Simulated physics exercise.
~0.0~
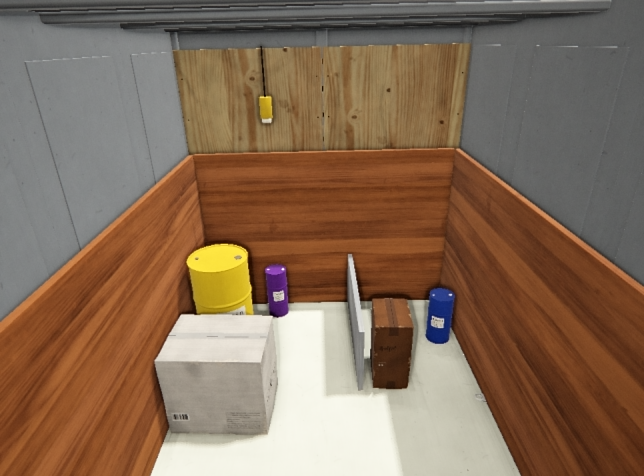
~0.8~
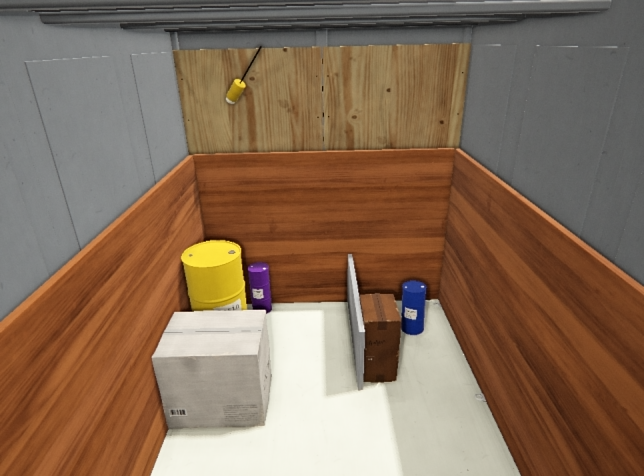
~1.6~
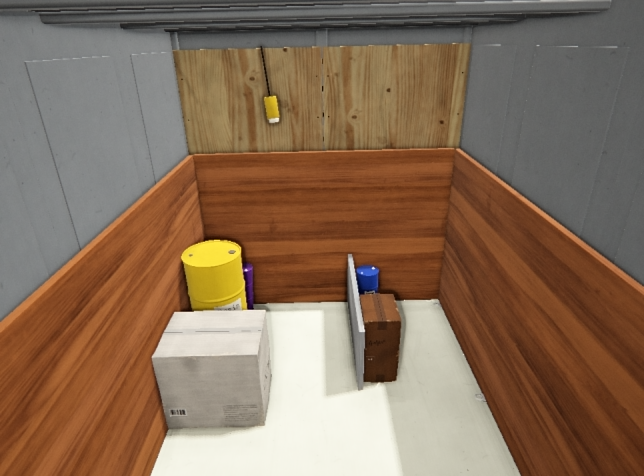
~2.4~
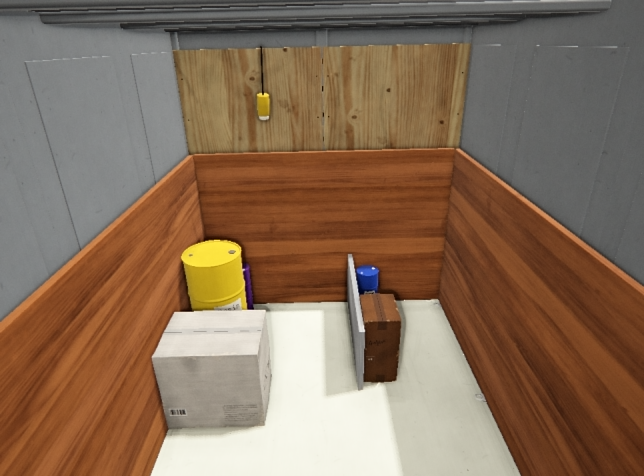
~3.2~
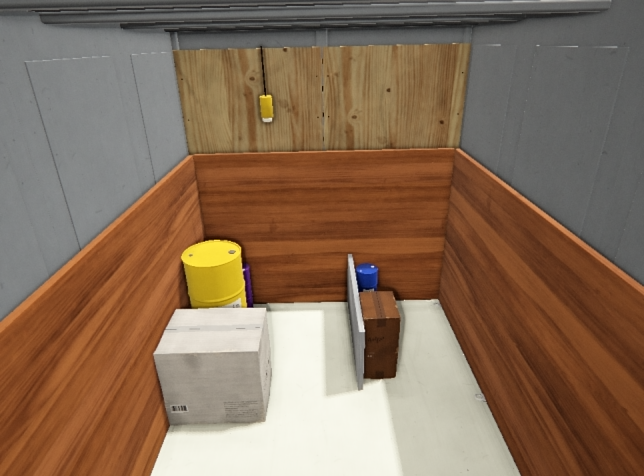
A blue canister slides left across the van's load bay and stops partly hidden behind a brown box and low board, while a purple canister shifts left behind a yellow drum as a hanging yellow object swings; both canisters stay upright, and the white box barely moves.
